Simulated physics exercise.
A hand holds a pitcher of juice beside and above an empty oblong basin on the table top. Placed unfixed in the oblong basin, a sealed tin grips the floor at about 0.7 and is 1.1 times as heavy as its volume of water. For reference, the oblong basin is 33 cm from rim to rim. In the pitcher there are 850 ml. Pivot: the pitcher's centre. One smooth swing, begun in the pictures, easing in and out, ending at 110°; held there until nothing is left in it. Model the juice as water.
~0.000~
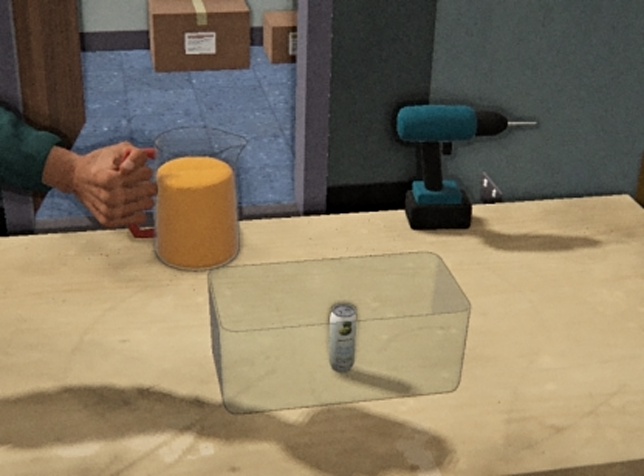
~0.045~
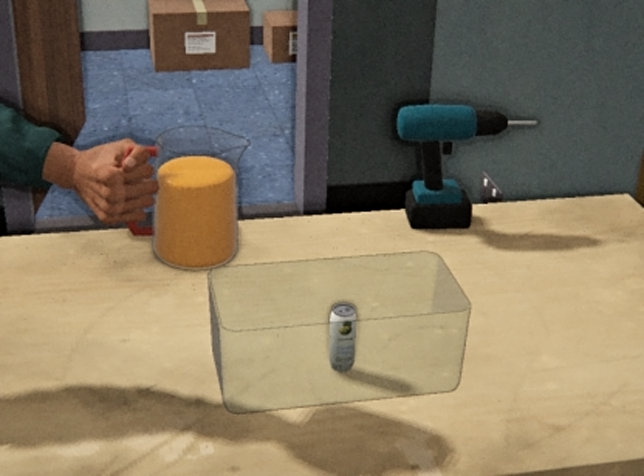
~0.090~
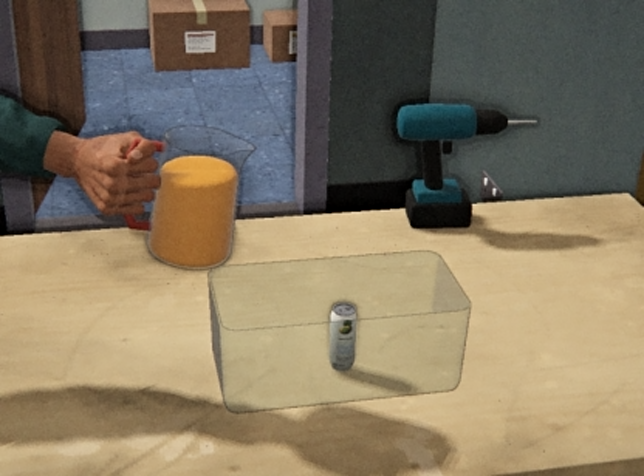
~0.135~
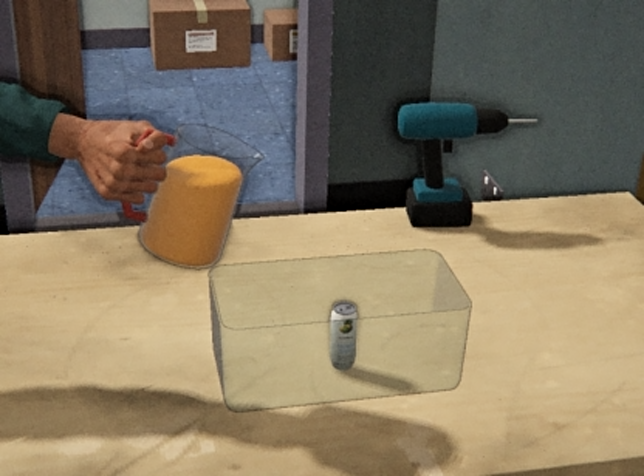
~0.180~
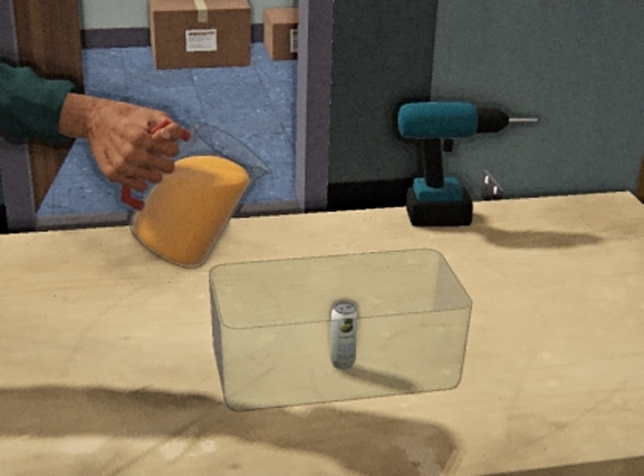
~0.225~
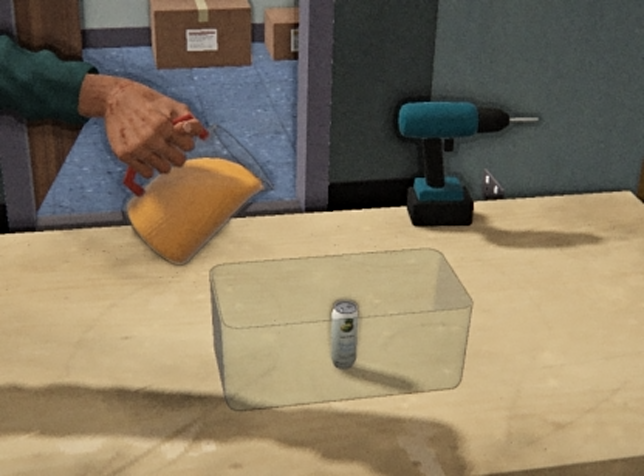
On a wooden table, a hand smoothly tilts a pitcher of orange juice rightward beside a clear basin.
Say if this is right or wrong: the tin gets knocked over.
Right, it gets knocked over.
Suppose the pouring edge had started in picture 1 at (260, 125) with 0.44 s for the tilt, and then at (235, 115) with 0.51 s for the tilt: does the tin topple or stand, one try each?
In the first try it comes down; in the second it comes down.
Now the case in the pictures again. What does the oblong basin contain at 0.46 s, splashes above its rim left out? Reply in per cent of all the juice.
Roughly 12 percent.
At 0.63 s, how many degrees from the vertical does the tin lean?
Some 0°.
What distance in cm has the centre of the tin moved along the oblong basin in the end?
All told, the tin's centre has moved close to 10.0 cm.
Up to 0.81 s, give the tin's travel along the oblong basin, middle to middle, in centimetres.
Measured centre to centre, about 5 cm.
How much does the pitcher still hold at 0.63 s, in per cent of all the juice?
Roughly 24 per cent.
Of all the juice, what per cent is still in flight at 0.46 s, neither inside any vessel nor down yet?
Some 22 % is the figure.
After 0.46 s the tilt is 108° and 66 per cent is still to pour; the tin stands where it began.
After 0.63 s the tilt is 110° and 24 per cent is still to pour; the tin stands where it began.
After 0.81 s the tilt is 110° and 6 per cent is still to pour; the tin leans 12°.
After 1.00 s the tilt is 110° and 1 per cent is still to pour; the tin lies on its side.
In the end the tin lies on its side.
